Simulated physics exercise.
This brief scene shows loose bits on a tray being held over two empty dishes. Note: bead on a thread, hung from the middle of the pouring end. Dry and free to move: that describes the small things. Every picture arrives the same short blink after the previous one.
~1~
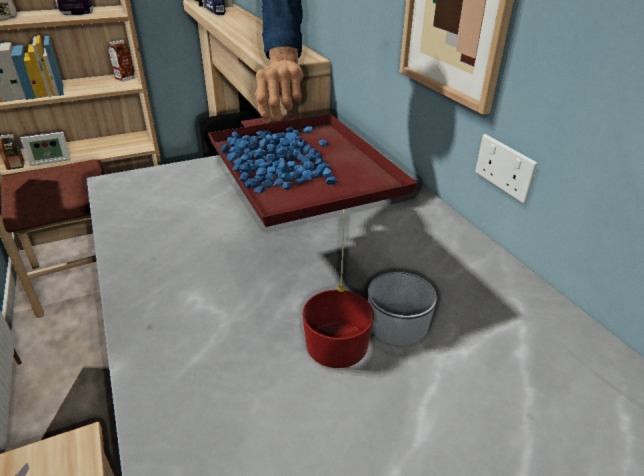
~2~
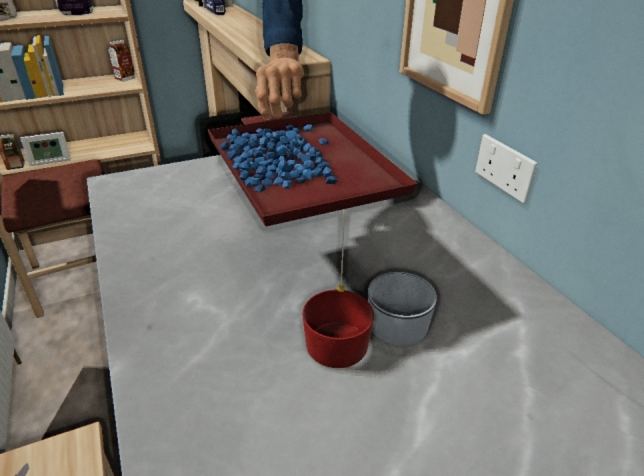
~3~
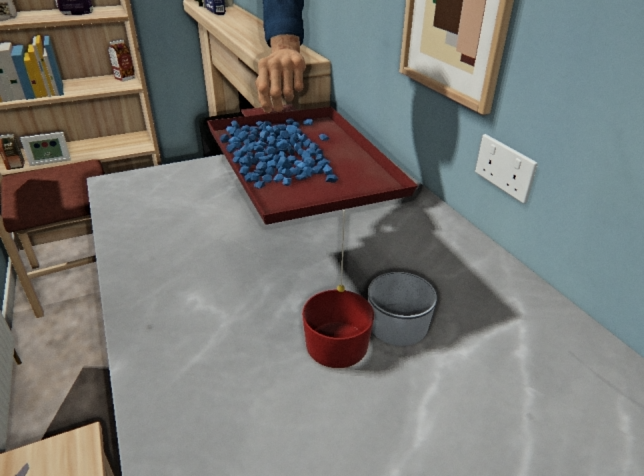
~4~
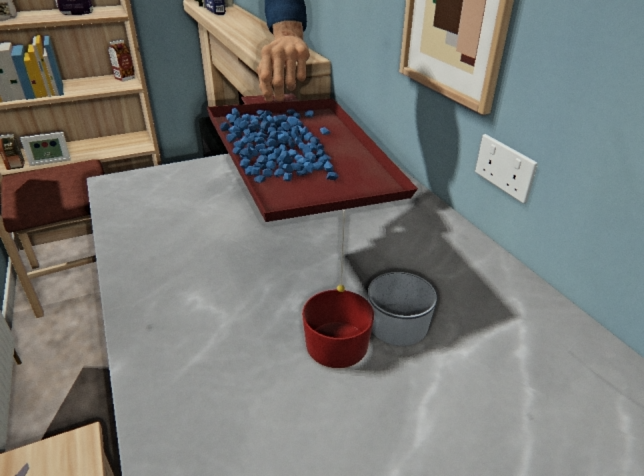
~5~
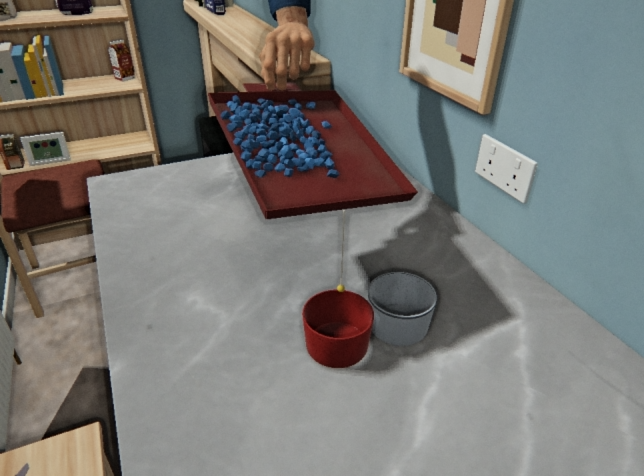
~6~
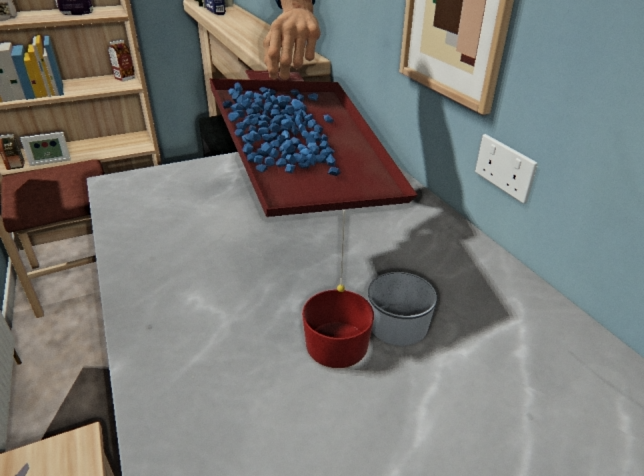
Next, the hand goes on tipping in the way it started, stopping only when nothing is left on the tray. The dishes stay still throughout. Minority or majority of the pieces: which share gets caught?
Most gets caught.
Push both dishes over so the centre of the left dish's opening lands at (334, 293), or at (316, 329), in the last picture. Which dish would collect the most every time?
Trial one goes to the right of the two, trial two to the right of the two.
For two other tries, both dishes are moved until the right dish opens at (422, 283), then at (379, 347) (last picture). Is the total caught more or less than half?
A majority, then a minority.
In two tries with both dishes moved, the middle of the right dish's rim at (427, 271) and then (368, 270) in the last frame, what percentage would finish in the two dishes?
Around 60 and around 20 per cent, in that order.
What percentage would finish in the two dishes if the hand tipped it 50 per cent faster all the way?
Roughly 60 percent.
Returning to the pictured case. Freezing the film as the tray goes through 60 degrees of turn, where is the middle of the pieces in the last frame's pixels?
(383, 187).
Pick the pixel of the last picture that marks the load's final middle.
Close to (400, 318) in the last view.
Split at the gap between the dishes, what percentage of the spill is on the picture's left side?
Share on the left: Near 10 %.
Just after the last frame, tray tipped steeply; the larger part on the tray; about a tenth in the air.
A moment on, tray tipped right over; roughly a quarter on the tray; just a few in the left dish; roughly half in the right dish; roughly a quarter outside both; about a tenth in the air.
Further on, tray tipped past a quarter turn; just a few in the left dish; the larger part in the right dish; roughly a quarter outside both.
When it is over, tray tipped past a quarter turn; just a few in the left dish; the larger part in the right dish; roughly a quarter outside both.
